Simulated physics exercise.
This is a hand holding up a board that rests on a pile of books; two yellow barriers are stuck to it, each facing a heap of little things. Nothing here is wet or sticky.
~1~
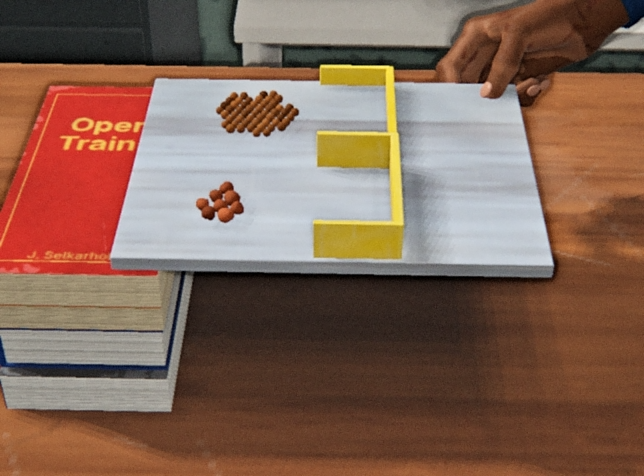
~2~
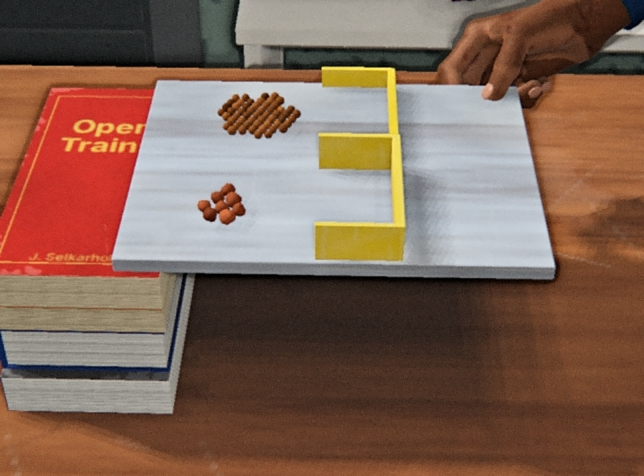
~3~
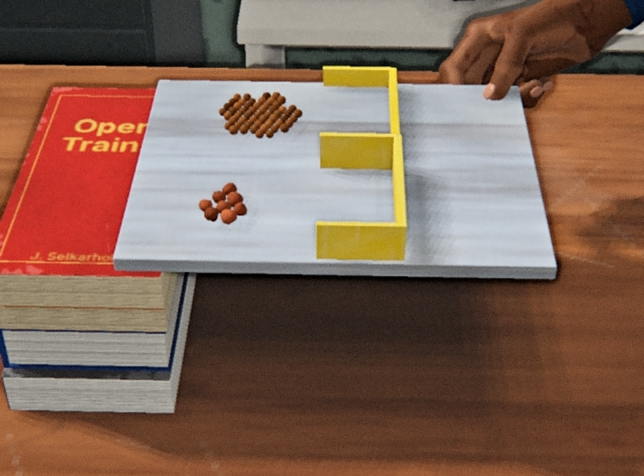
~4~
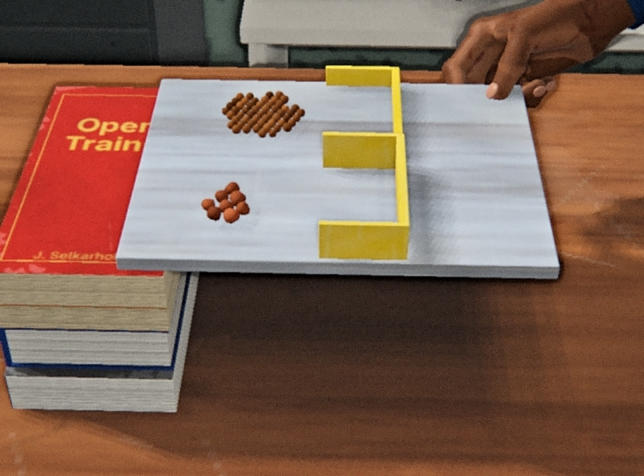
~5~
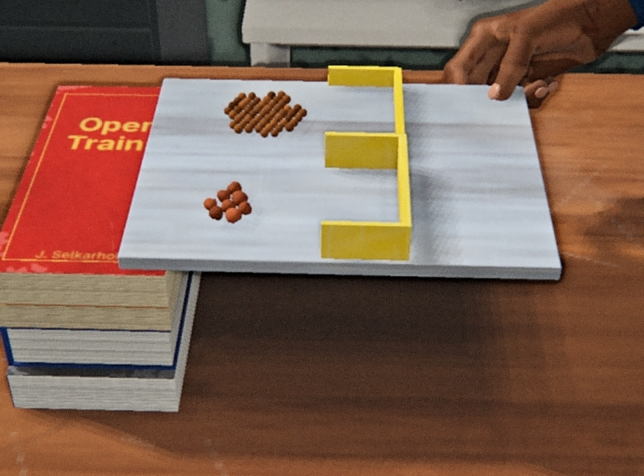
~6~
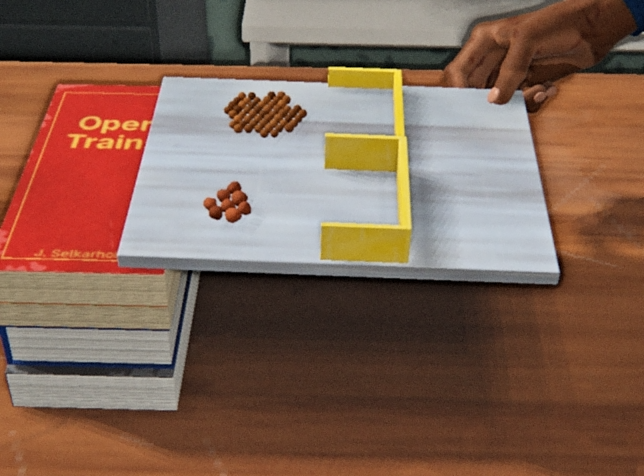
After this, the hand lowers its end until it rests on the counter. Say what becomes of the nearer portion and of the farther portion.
In the end the nearer portion ends against the bar, and the farther portion ends against the bar.
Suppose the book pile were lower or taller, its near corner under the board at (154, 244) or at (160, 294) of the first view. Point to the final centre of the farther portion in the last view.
One: (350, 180). Two: (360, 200).
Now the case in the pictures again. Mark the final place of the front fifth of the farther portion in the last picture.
Roughly at (371, 194).
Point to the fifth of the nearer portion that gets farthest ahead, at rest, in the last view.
Around (372, 290).
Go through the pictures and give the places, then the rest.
In the first picture, held end of the board near (537, 263), level; book pile near (100, 186), nearly half as high as the board is long; nearer portion near (221, 206), a few clay pellets; farther portion near (255, 114), some cereal balls; nearer bar near (396, 193), taller than the pieces; farther bar near (391, 111), taller than the pieces.
In the second picture, held end of the board near (539, 265), level; farther portion near (257, 116).
In the third picture, held end of the board near (540, 264), level; nearer portion near (224, 207).
In the fourth picture, held end of the board near (543, 264), level; farther portion near (261, 115).
In the fifth picture, held end of the board near (545, 265), level; nearer portion near (228, 206).
In the sixth picture, held end of the board near (543, 269), down by 1°; book pile near (107, 185); nearer portion near (228, 206), not moving; farther portion near (263, 115), not moving; nearer bar near (404, 197); farther bar near (399, 115).
Then, 0.68 s on from there, board sloping at 16°; nearer portion on its way down; farther portion on its way down.
Then, 1.28 s on from there, board sloping at 28°; nearer portion has reached its bar; farther portion has reached its bar.
Then, 1.80 s on from there, board resting at 29°; nearer portion has reached its bar; farther portion has reached its bar.
In the end, board resting at 29°; nearer portion gathered behind its bar; farther portion gathered behind its bar.
